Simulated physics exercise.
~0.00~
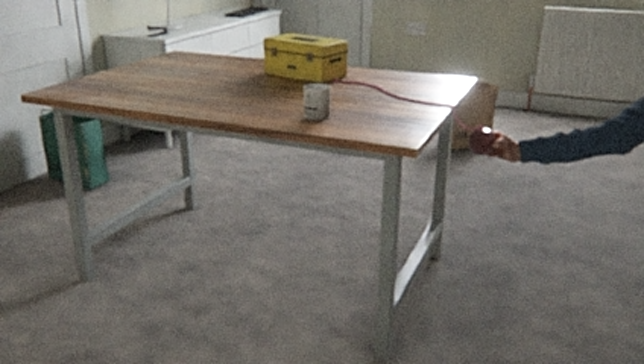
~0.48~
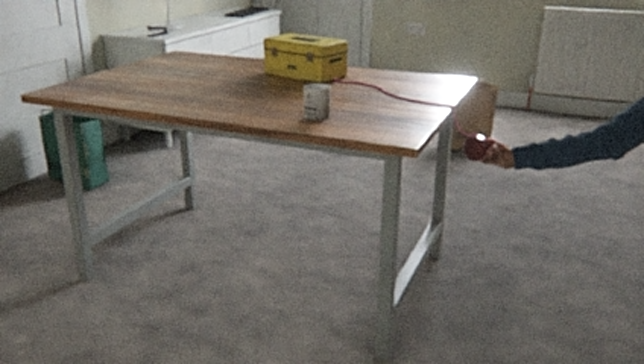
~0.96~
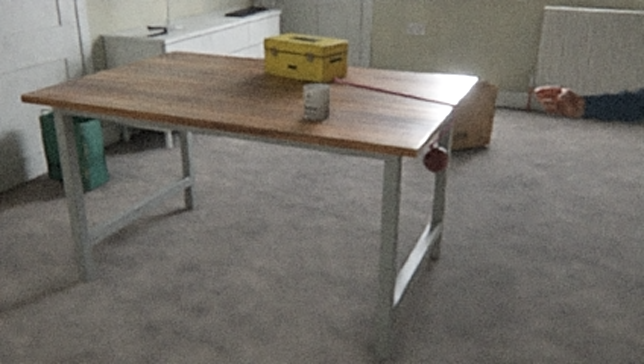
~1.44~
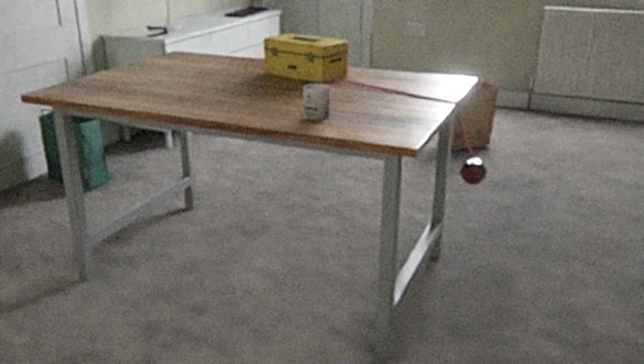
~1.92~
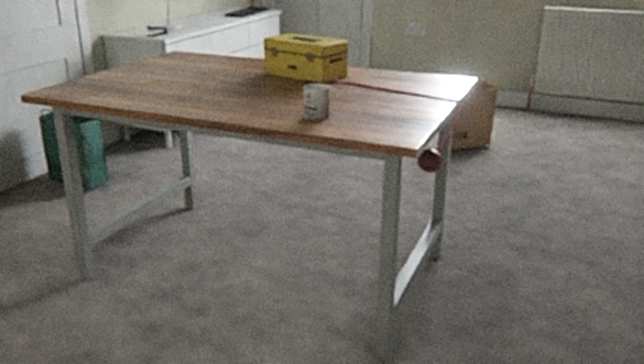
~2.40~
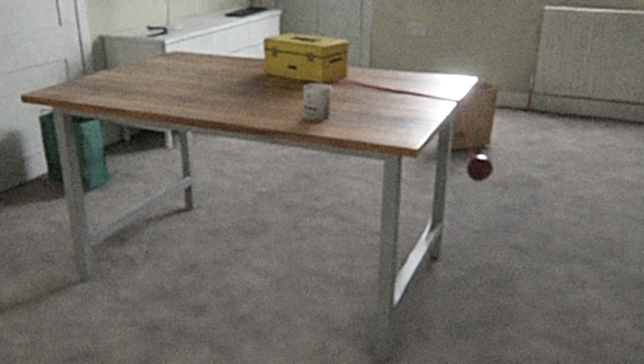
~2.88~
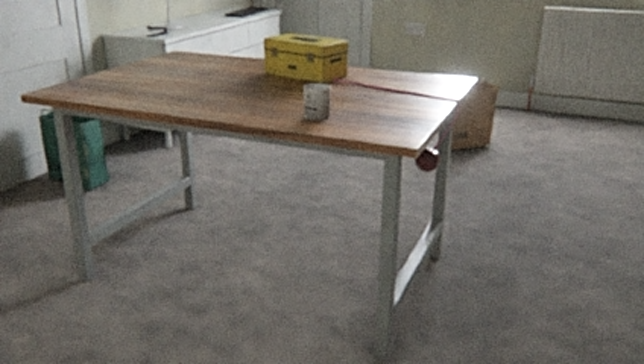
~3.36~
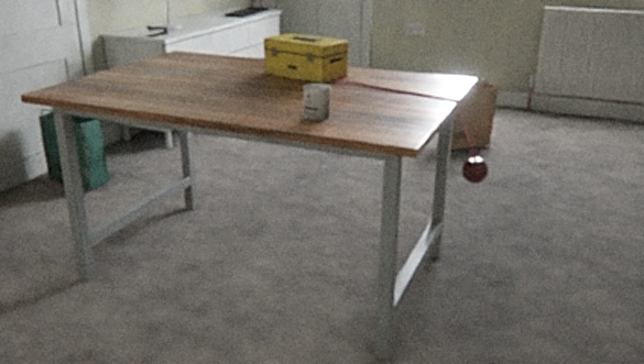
In this clip, a hand holds a red apple beside a desk, attached to a red shoelace running toward a yellow toolbox near a white cup. The hand lets go and withdraws, and the apple swings left and right below the edge, still hanging as the toolbox and cup stay put.
